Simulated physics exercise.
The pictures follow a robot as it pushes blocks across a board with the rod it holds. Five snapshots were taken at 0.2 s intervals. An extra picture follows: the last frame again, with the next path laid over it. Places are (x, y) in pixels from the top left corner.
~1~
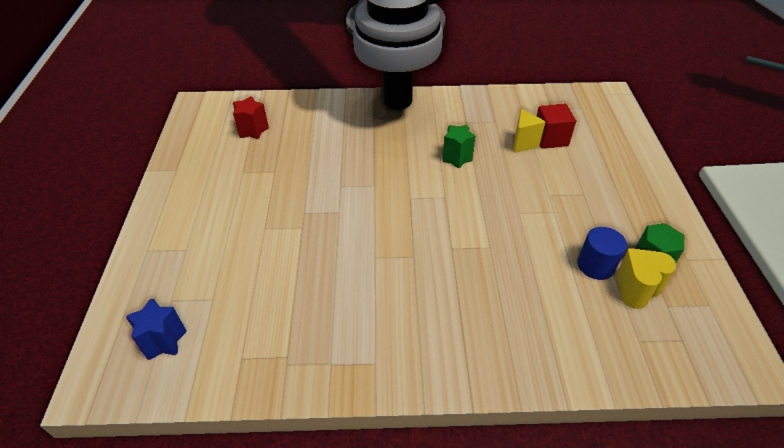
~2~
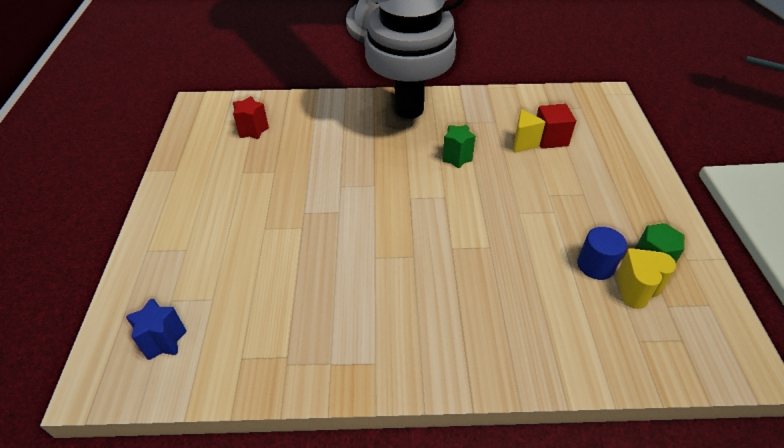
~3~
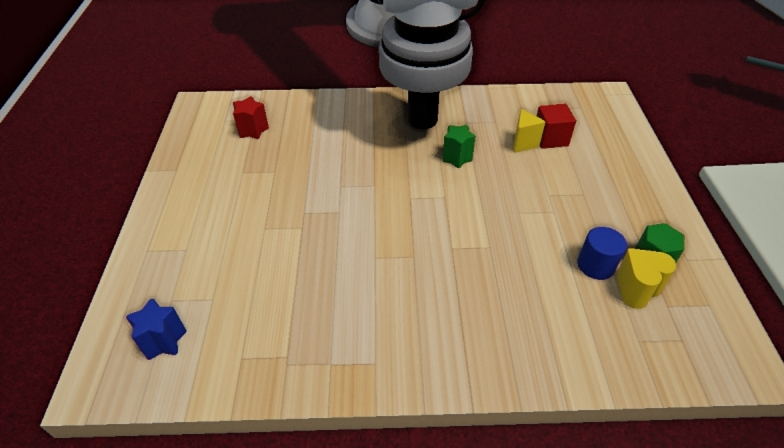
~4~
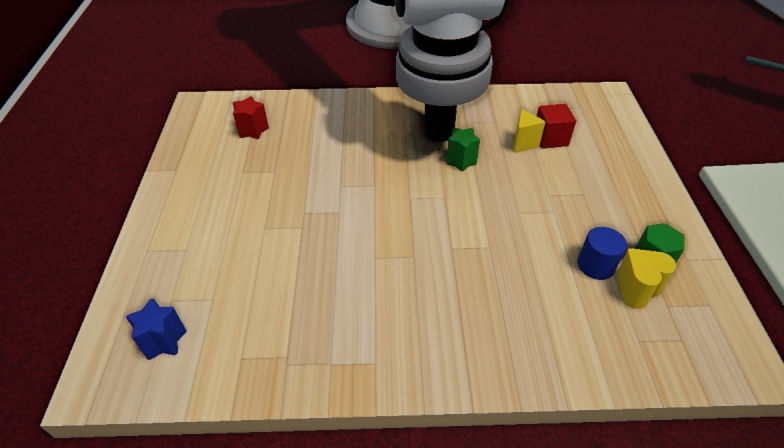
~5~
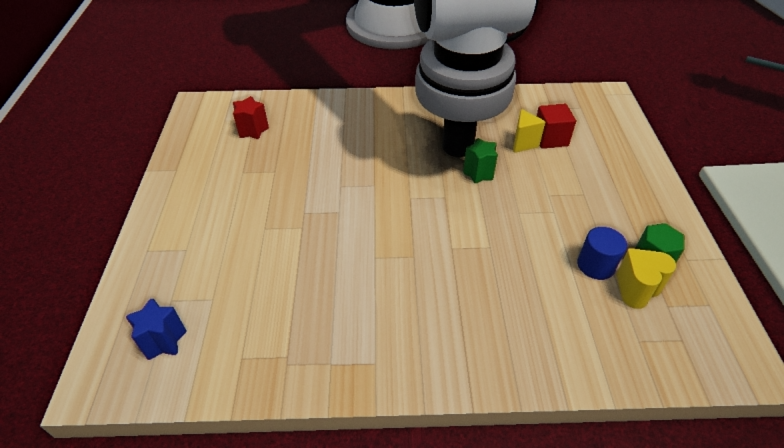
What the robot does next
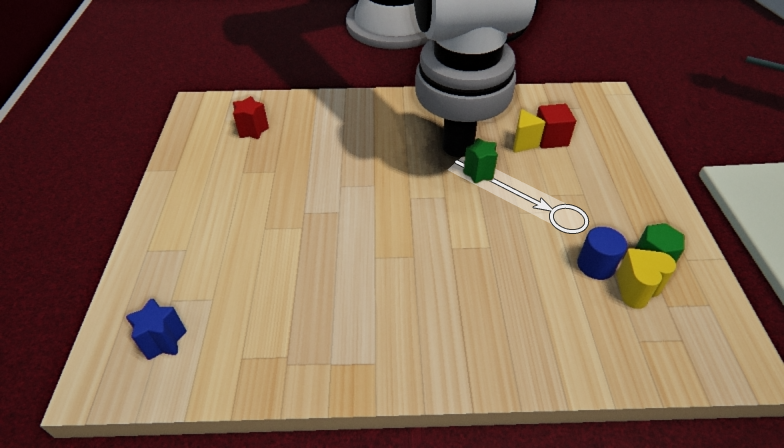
At the start, a robot arm's dark rod stands near the top edge of a wooden board scattered with coloured blocks. The rod moves right and slightly down to the green star while the other blocks stay still, then pushes the star a short way right and downward.
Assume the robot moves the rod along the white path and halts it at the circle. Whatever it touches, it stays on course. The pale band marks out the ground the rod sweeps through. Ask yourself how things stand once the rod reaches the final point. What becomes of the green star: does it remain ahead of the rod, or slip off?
Still leading.
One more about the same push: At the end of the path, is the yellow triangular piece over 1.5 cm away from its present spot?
Answer: No.
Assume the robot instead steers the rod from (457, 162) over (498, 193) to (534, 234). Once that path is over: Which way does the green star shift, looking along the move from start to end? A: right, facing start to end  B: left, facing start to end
The one that fits is B, left, facing start to end.
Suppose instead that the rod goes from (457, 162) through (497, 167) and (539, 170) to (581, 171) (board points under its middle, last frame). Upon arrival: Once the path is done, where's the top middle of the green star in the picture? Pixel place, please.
Its top centre lands on (520, 162).
Drawn move, in a line from (457, 162) to (569, 219).
On the path given first. One third of the way, rod (494, 166); green star (522, 166).
Two thirds of the way, rod (532, 185); green star (563, 186).
At the end, rod (574, 205); green star (608, 207); yellow triangular piece still; blue circular block still.
